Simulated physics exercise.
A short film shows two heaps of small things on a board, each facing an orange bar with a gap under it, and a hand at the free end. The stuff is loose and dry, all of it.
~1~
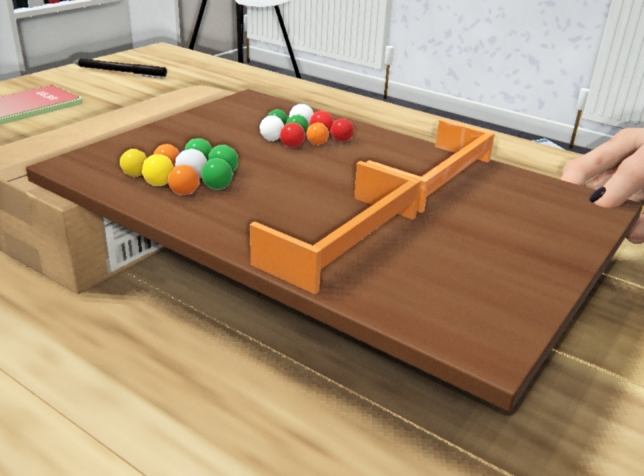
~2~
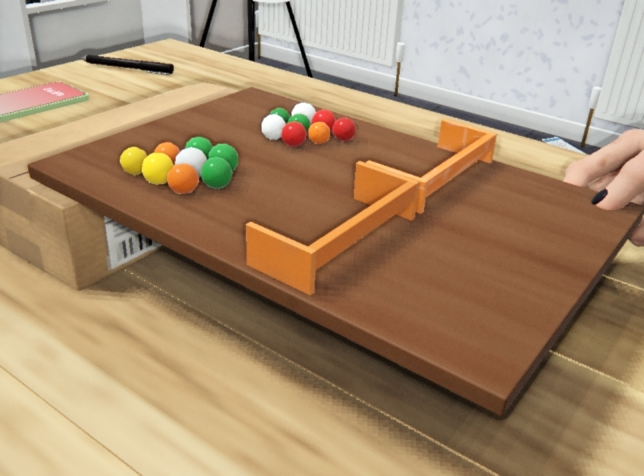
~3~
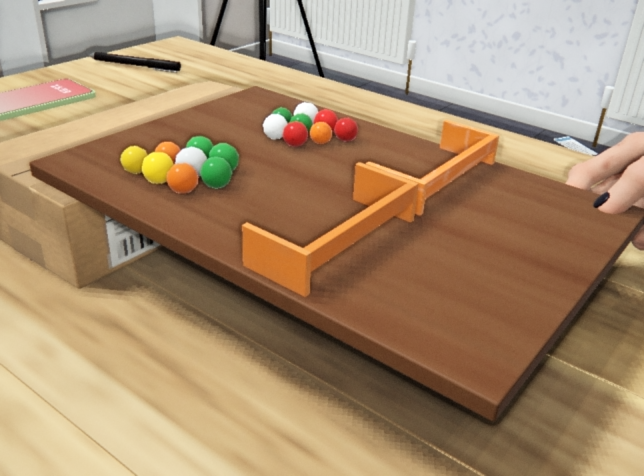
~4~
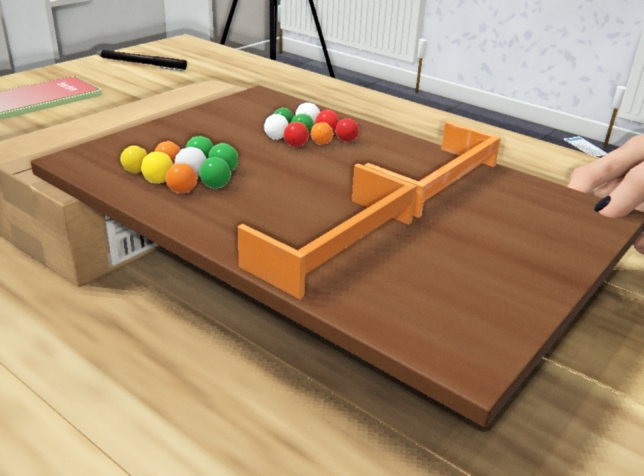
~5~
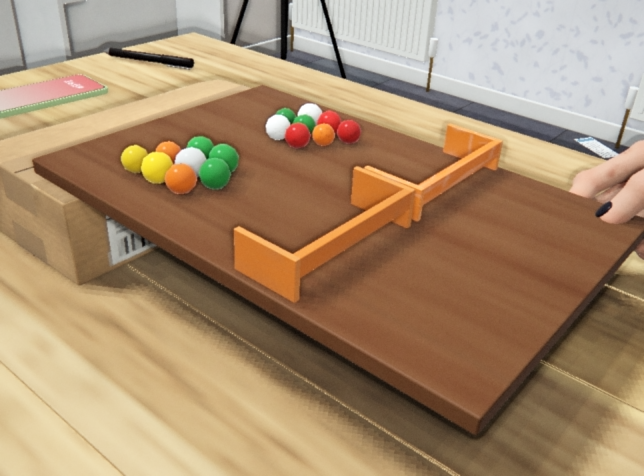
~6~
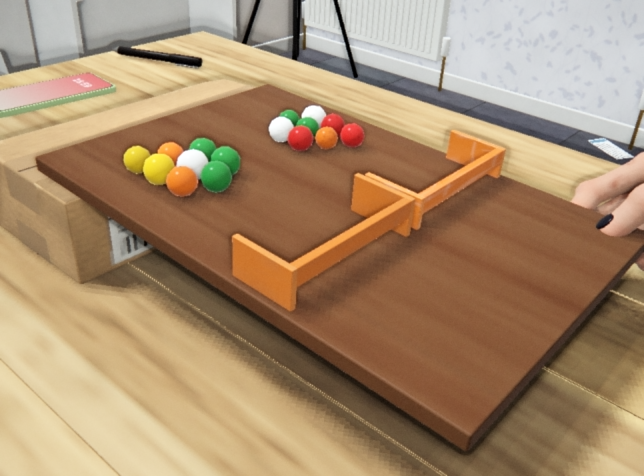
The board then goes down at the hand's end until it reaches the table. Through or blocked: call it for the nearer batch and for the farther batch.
Nearer batch - blocked, farther batch - blocked.
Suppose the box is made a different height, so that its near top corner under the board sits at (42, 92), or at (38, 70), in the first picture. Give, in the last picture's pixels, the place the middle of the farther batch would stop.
First try: (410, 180); second try: (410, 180).
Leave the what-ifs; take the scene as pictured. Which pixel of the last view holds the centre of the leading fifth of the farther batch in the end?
It comes to rest around (433, 232) in the last picture.
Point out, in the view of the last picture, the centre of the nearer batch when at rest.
Near (312, 276).
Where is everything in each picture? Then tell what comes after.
In the first frame, held end of the board near (500, 383), level; box near (150, 171), about a quarter as high as the board is long; nearer batch near (191, 165), a few glass marbles; farther batch near (297, 126), a few glass marbles; nearer gate near (369, 221), its slot lower than a piece; farther gate near (458, 163), its slot lower than a piece.
In the second frame, held end of the board near (493, 387), level; farther batch near (299, 125).
In the third frame, held end of the board near (486, 392), level; nearer batch near (192, 163).
In the fourth frame, held end of the board near (478, 397), level; farther batch near (302, 125).
In the fifth frame, held end of the board near (470, 405), level; nearer batch near (191, 163).
In the sixth frame, held end of the board near (461, 421), down by 1°; box near (165, 164); nearer batch near (193, 165), not moving; farther batch near (307, 129), not moving; nearer gate near (355, 239); farther gate near (462, 179).
Then, 0.37 s on from there, board sloping at 7°; nearer batch on its way down; farther batch on its way down.
Then, 0.76 s on from there, board sloping at 13°; nearer batch has reached its gate; farther batch has reached its gate.
Then, 1.22 s on from there, board resting at 14°; nearer batch has reached its gate; farther batch has reached its gate.
In the end, board resting at 14°; nearer batch gathered behind its gate; farther batch gathered behind its gate.
